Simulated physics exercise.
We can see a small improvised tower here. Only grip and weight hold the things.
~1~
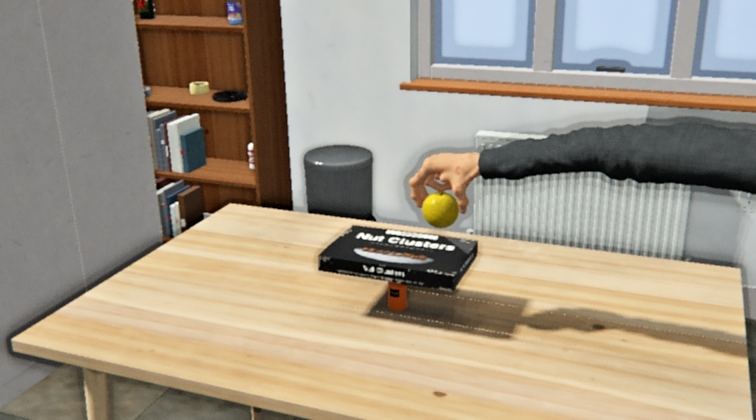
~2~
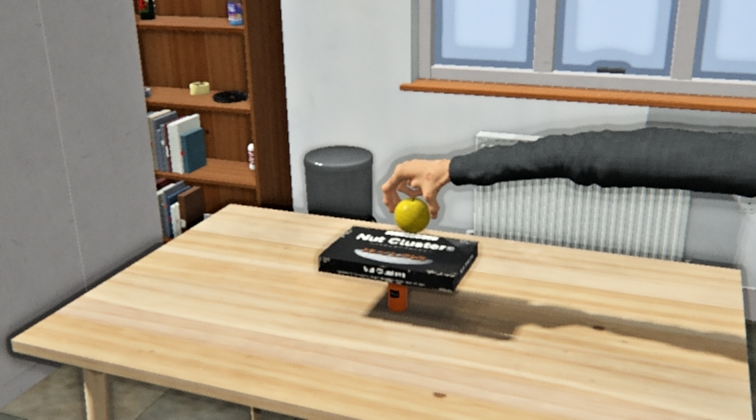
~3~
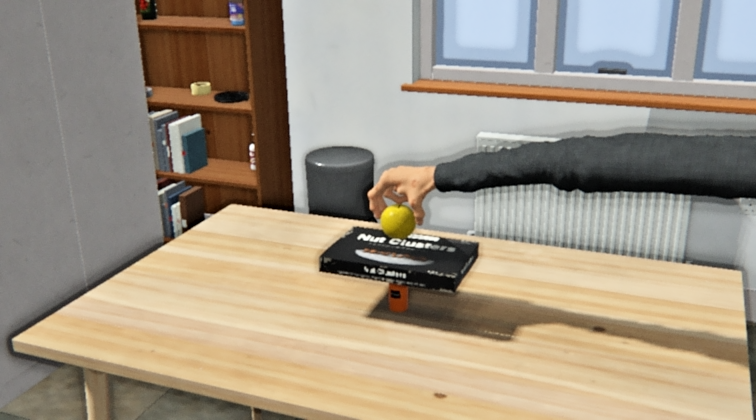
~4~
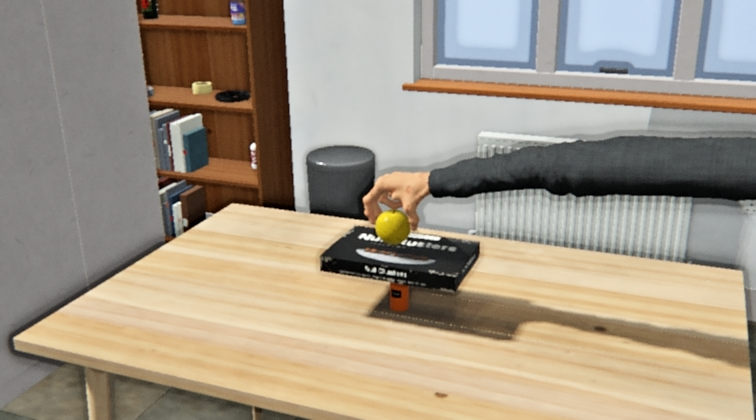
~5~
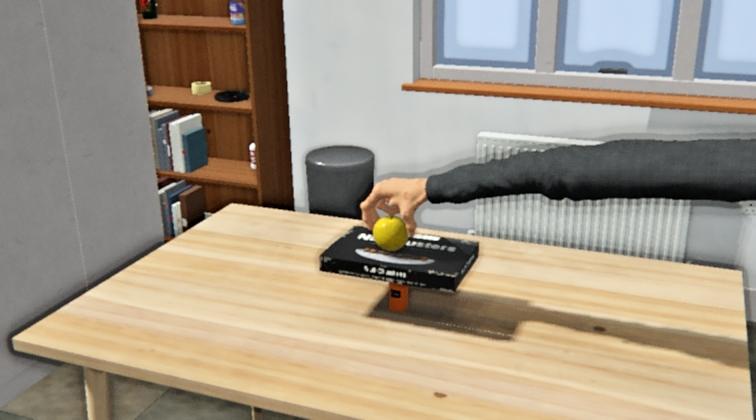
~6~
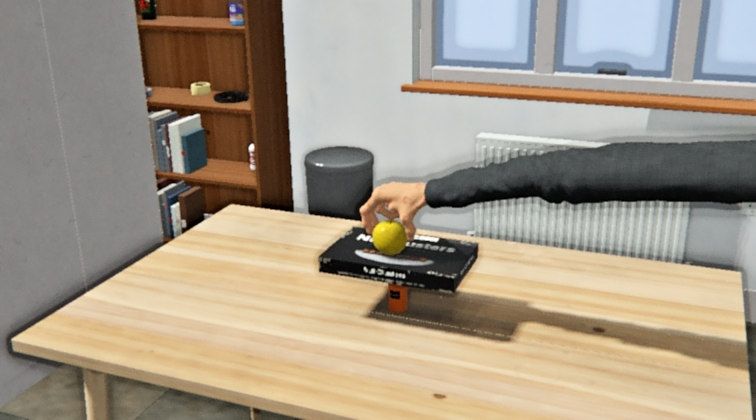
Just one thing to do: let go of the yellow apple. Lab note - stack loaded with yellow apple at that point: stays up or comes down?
I'd say it stands firm, no trouble.
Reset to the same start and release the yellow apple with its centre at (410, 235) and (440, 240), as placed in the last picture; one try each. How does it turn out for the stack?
Try one, the stack stays standing; try two, it collapses.
Then, 0.20 s past the last view, nothing moves.
Then, 0.30 s past the last view, yellow apple resting near (390, 238).
Finally, all 3 still in place. Final places as the last picture's camera would see them, yellow apple near (390, 238). The stack holds.
